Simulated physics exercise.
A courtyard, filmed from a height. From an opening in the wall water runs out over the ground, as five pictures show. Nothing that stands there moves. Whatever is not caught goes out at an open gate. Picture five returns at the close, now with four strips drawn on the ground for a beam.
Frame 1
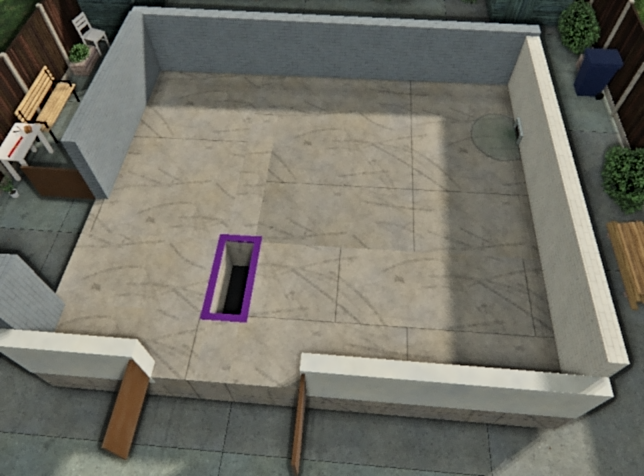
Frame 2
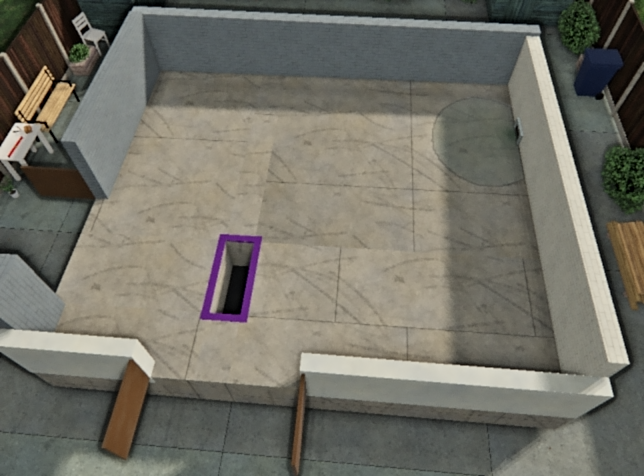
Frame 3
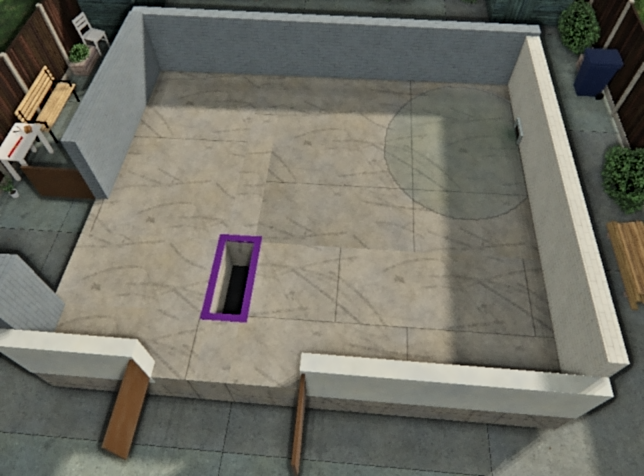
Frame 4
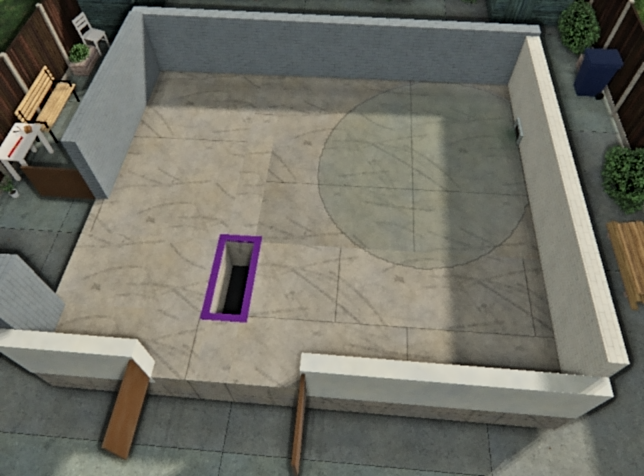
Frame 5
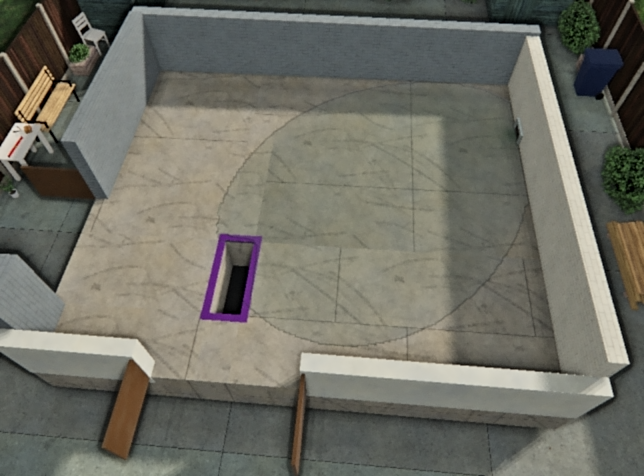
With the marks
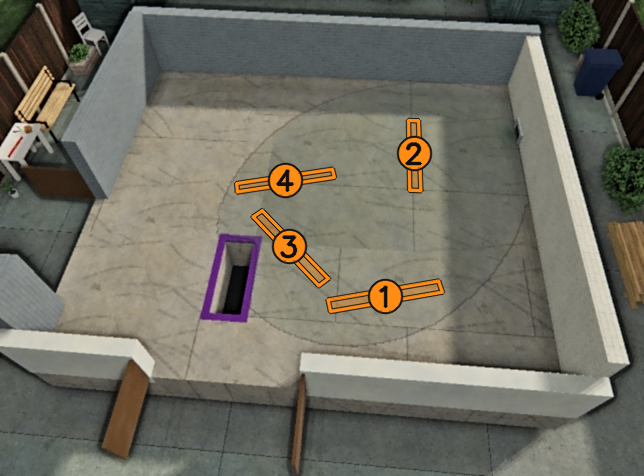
A purple-rimmed rectangular gully sits left of centre in the pale, veined stone floor of a walled yard, seen from high above. Grey and cream walls enclose it, with two brown gates standing open along the near side, a wooden bench and white chair outside at left, and green bushes at right. From the right wall, a faint round sheet of water spreads steadily leftward across the floor, reaching the gully and entering it, while the camera stays still.
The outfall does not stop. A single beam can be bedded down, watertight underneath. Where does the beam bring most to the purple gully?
Use position 1.
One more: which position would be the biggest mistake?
The answer is 3.
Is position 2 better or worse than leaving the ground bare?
Position 2 is worse.
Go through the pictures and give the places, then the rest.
The first picture shows outfall at (519, 132); purple gully at (233, 276); open gate at (229, 367); open gate at (88, 248); 2 % of the ground under water, visible out to (480, 121); purple gully still dry.
In the second picture, 6 % of the ground under water, visible out to (461, 175); purple gully still dry.
In the third picture, 14 % of the ground under water, visible out to (402, 182); purple gully still dry.
In the fourth picture, 26 % of the ground under water, visible out to (328, 201); purple gully still dry.
In the fifth picture, 44 % of the ground under water, visible out to (223, 234); purple gully taking water.
In orange, 1 from (329, 305) to (440, 286); 2 from (415, 190) to (413, 120); 3 from (257, 213) to (323, 282); 4 from (237, 187) to (333, 173).
With 1, about 43 % of the stream goes into the purple gully, about 56 % out by the gates.
With 2, about 18 % of the stream goes into the purple gully, about 80 % out by the gates.
With 3, about 2 % of the stream goes into the purple gully, about 97 % out by the gates.
With 4, about 28 % of the stream goes into the purple gully, about 71 % out by the gates.
